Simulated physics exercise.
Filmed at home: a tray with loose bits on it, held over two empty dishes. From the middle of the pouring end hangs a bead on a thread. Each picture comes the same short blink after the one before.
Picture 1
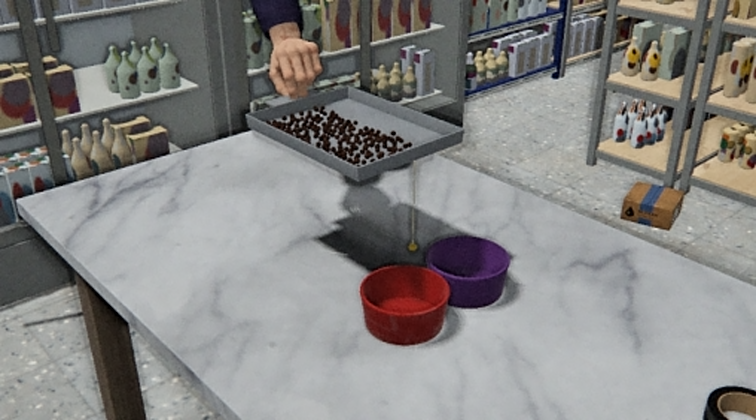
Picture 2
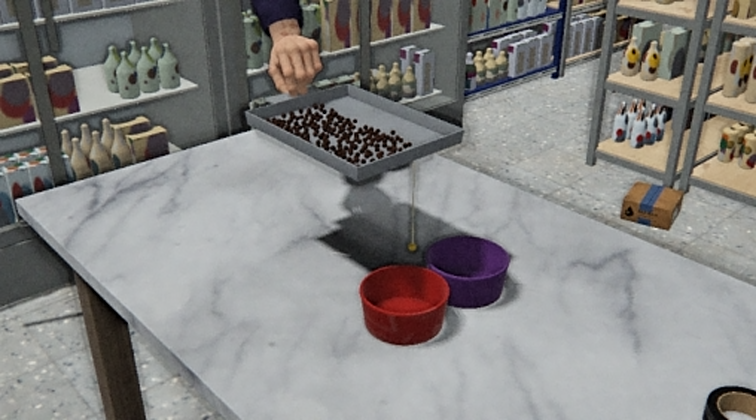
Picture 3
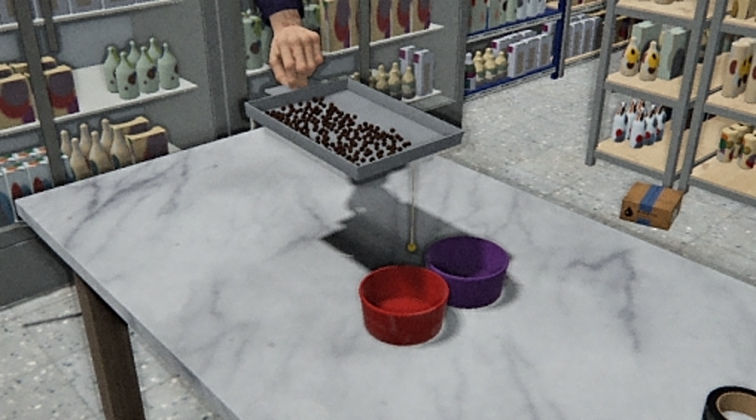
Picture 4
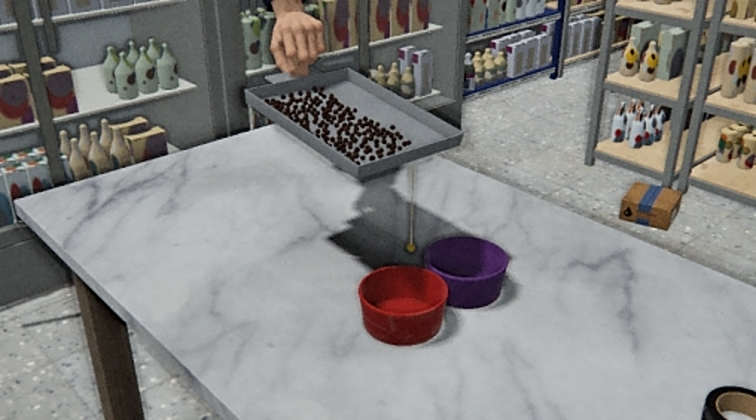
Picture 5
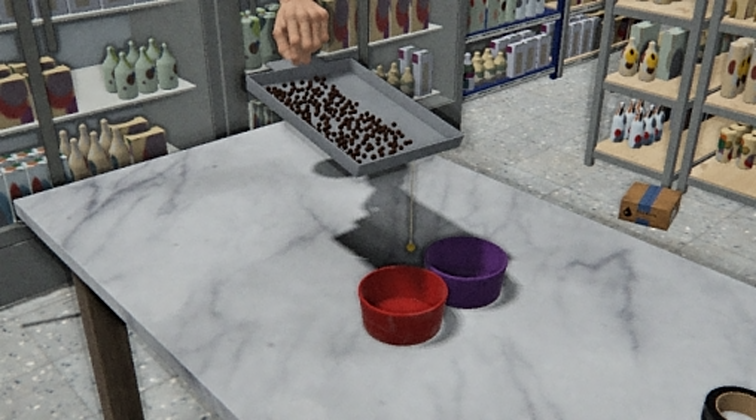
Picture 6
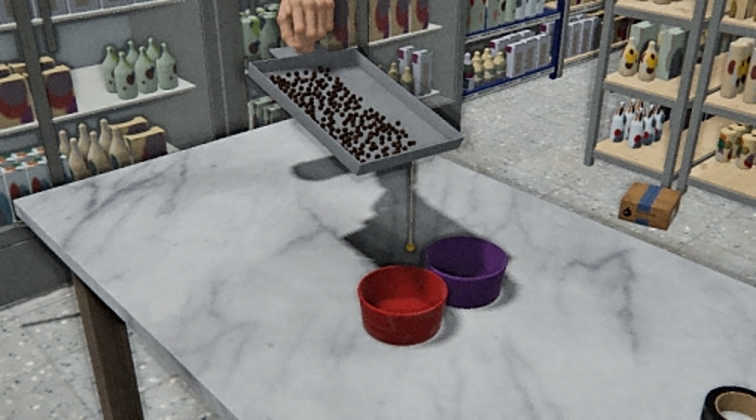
In a shop-like room with shelves of bottles and boxes, a fixed camera looks down at a white marble table. A red dish and a purple dish stand empty, side by side, below a grey tray of dark reddish-brown berries, with a small yellowish bead hanging on a thread. A hand at the tray's far end lifts it, gradually steepening its slant, and the berries shift slightly down the tray.
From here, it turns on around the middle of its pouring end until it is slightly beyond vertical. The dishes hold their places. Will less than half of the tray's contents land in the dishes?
No, more than half gets in.
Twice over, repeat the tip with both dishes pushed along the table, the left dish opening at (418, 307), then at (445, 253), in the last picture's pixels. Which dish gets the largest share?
Well, the first go goes to the rightmost dish, and the second to the leftmost dish.
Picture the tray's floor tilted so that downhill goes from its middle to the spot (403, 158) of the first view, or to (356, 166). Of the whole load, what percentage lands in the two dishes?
About 90 and 40 percent.
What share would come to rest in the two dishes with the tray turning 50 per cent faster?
I'd expect close to 80 per cent.
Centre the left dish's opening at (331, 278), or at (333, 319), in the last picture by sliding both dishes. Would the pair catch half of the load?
First place: Short of half; second place: Short of half.
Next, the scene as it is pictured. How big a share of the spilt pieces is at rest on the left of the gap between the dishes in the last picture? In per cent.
Close to 20 in a hundred.
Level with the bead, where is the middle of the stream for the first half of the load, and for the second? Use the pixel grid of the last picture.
It goes through near (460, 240) first, then near (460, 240).
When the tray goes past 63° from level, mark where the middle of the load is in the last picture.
Its middle sits at about pixel (426, 146).
Just after the last frame, tray tipped steeply; almost all on the tray; just a few in the right dish; just a few outside both; about a tenth in the air.
A moment on, tray tipped past a quarter turn; roughly two thirds on the tray; about a tenth in the right dish; about a tenth outside both; about a tenth in the air.
Further on, tray tipped past a quarter turn; about a tenth in the left dish; the larger part in the right dish; about a tenth outside both.
When it is over, tray tipped past a quarter turn; about a tenth in the left dish; the larger part in the right dish; about a tenth outside both.
